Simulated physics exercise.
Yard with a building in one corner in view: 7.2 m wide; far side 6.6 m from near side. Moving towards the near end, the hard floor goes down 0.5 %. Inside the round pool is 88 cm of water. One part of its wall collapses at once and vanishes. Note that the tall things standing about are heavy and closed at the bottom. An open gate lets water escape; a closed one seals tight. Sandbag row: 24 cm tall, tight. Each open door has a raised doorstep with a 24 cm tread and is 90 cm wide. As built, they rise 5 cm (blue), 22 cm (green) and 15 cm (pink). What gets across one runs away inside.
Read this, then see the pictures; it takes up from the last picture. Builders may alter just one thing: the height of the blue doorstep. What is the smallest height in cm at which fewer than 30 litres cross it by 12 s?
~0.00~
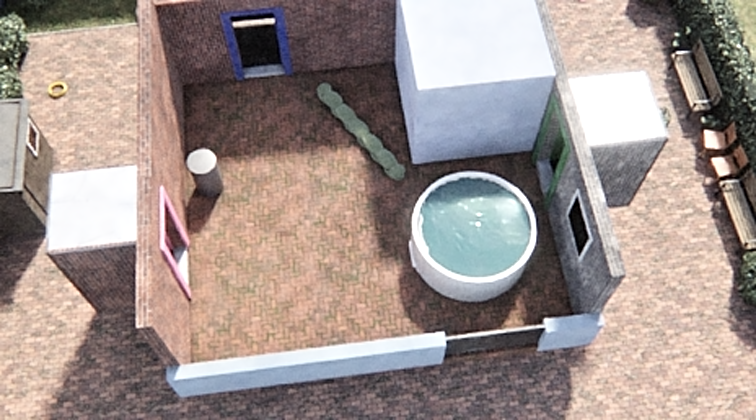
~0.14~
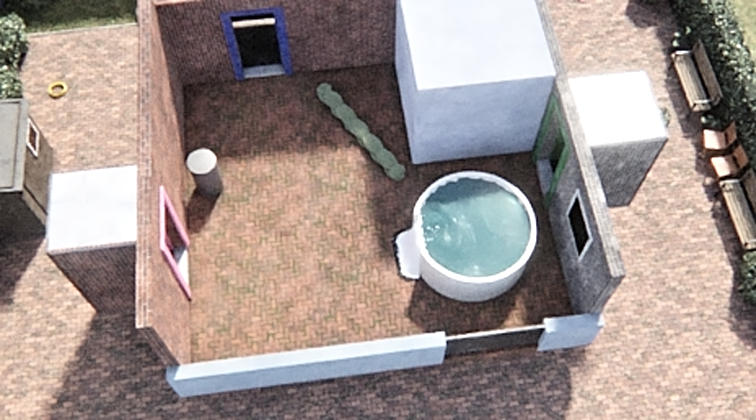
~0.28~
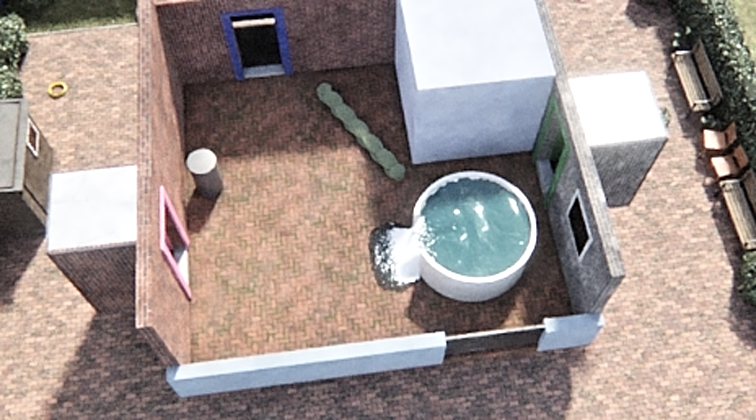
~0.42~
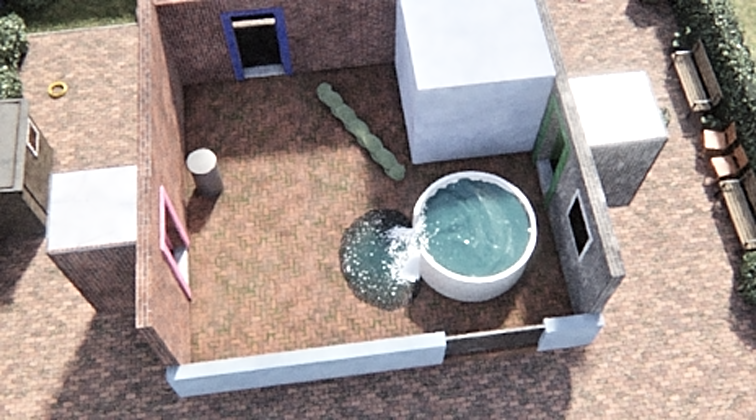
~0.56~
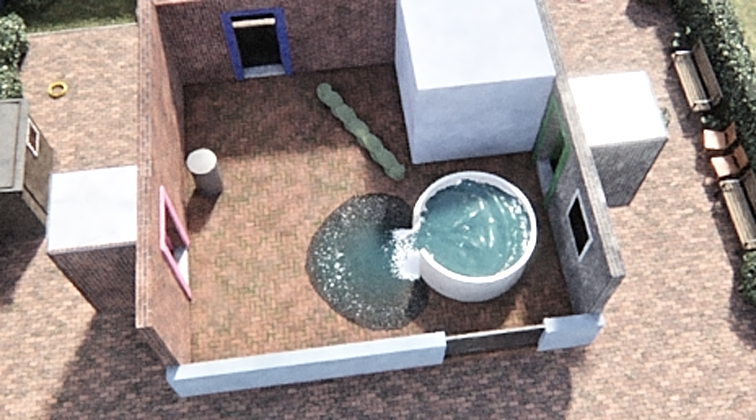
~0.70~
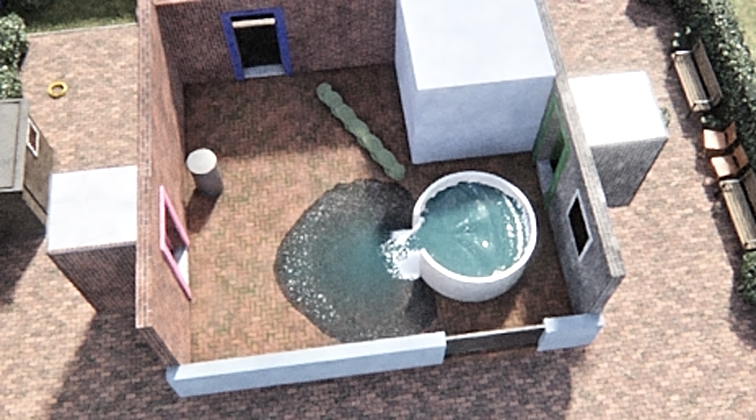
About 9.5 cm.
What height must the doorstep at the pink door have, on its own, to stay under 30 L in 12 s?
For the pink door, about 19 cm.
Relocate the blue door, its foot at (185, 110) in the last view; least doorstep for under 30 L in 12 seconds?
Minimum: Close to 10.0 cm.
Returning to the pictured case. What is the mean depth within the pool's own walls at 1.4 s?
Around 61 cm deep on average.
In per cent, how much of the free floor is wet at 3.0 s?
Close to 65 per cent is wet.
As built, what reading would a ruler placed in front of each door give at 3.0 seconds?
Before blue it's 2 cm, before green 0 cm, before pink 23 cm.
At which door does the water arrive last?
Green.
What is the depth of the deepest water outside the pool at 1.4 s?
44 cm.
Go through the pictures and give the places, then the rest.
The first frame shows still water, 88 cm deep, in the round pool at (474, 227); the blue door at (259, 47) is dry.
In the second frame, the gap is at (416, 247), the front 0.4 m out at (401, 273); the back of the round pool holds 88 cm.
In the third frame, water pours out at (416, 247) and has run 0.8 m, to (374, 253); about 11 cm deep outside, 88 cm at the back.
In the fourth frame, water pours out at (416, 248) and has run 1.4 m, to (344, 262); about 8 cm deep outside, 88 cm at the back.
In the fifth frame, the gap is at (416, 247), the front 2.1 m out at (310, 269); the back of the round pool holds 81 cm.
In the sixth frame, the front is at (280, 276), 2.7 m from the gap at (416, 247); 6.9 m2 of floor is wet, 74 cm left at the back; the blue door at (259, 47), 5.3 m from the gap, is still 3.3 m from the nearest water.
After 1.4 s water covers 50 % of the floor, deepest (44 cm) near (410, 252); it has not reached the blue door.
After 3.0 s water covers 65 % of the floor, deepest (34 cm) near (241, 363); 2 cm at the blue door, 0 litres in over its 5 cm doorstep.
After 12.0 s water covers 95 % of the floor, deepest (13 cm) near (414, 218); 9 cm at the blue door, 132 litres in over its 5 cm doorstep.
At the blue door as built, the water arrived by 3.0 s and peaked near 14 cm at 6.8 s.
With a doorstep of 8.5 cm, 44 litres would have come in within the 12 s; with 12 cm, 8 litres. So under 30 litres takes about 9.5 cm.
